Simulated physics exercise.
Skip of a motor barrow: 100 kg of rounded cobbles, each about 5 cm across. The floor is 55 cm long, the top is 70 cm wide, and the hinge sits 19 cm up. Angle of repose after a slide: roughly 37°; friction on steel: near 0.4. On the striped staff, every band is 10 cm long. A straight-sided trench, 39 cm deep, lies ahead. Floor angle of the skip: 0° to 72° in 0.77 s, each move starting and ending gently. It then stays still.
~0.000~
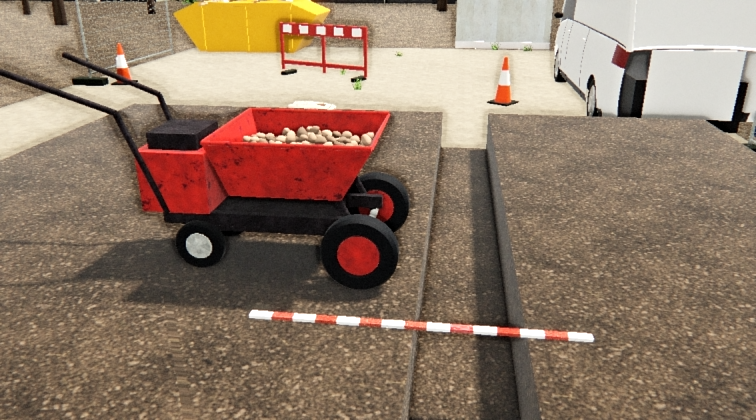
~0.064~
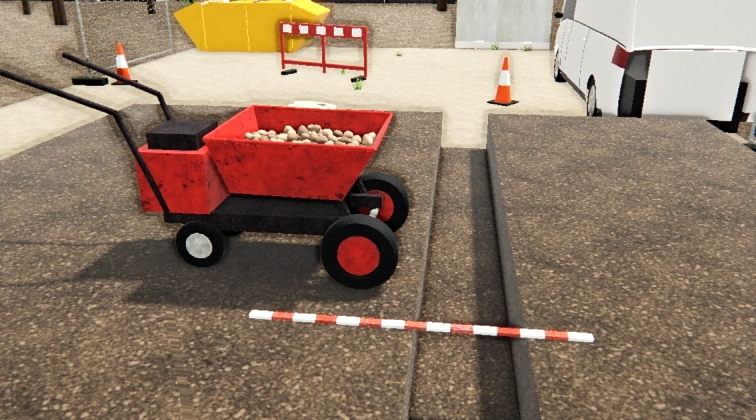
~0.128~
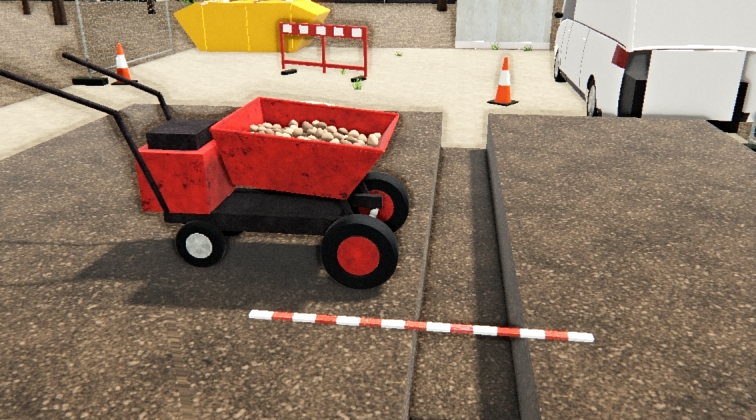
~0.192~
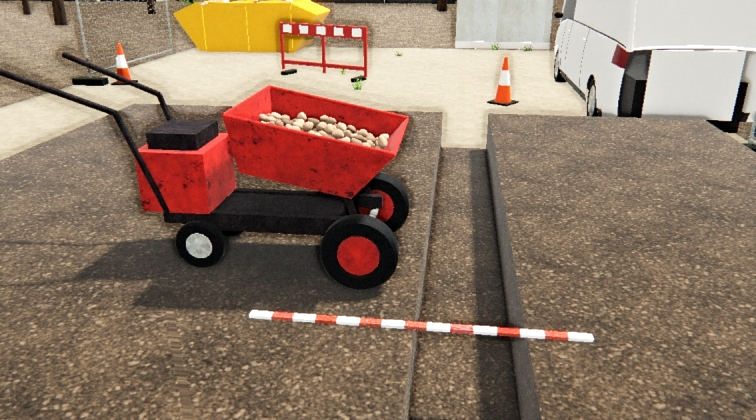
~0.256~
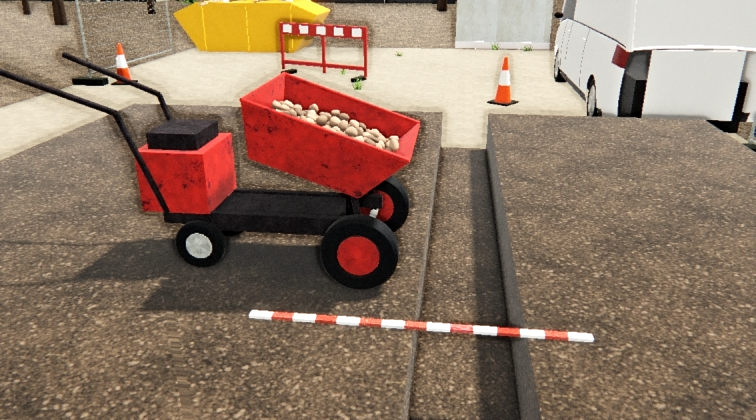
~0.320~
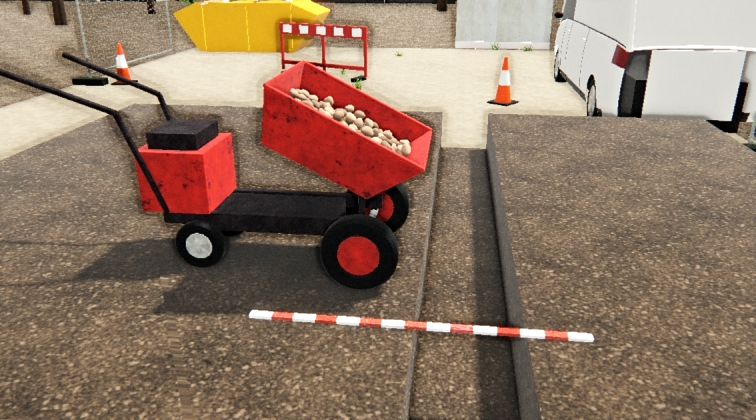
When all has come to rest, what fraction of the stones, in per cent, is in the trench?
At the end about 54 per cent of the stones are there.
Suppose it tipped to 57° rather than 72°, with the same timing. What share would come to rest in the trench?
Close to 25 per cent then.
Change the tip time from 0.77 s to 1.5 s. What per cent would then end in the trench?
It'd be some 75 per cent.
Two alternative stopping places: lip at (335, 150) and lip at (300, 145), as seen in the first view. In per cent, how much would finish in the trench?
First place roughly 85%, second roughly 100%.
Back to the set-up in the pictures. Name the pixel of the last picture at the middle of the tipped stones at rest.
The resting stones are centred at roughly (506, 309).
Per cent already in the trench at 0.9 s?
I'd say near 20 per cent at that time.
After 0.6 s the floor is at 61°; 100 % in the skip; the foremost stones are at (451, 191).
After 0.9 s the floor is at 72°; 73 % in the skip, 19 % in the trench, 8 % past the trench; the foremost stones are at (542, 261).
After 1.2 s the floor is at 72°; 26 % in the skip, 28 % in the trench, 45 % past the trench; the foremost stones are at (661, 268).
After 3.2 s the floor is at 72°; 0 % in the skip, 54 % in the trench, 46 % past the trench; the foremost stones are past the picture's edge.
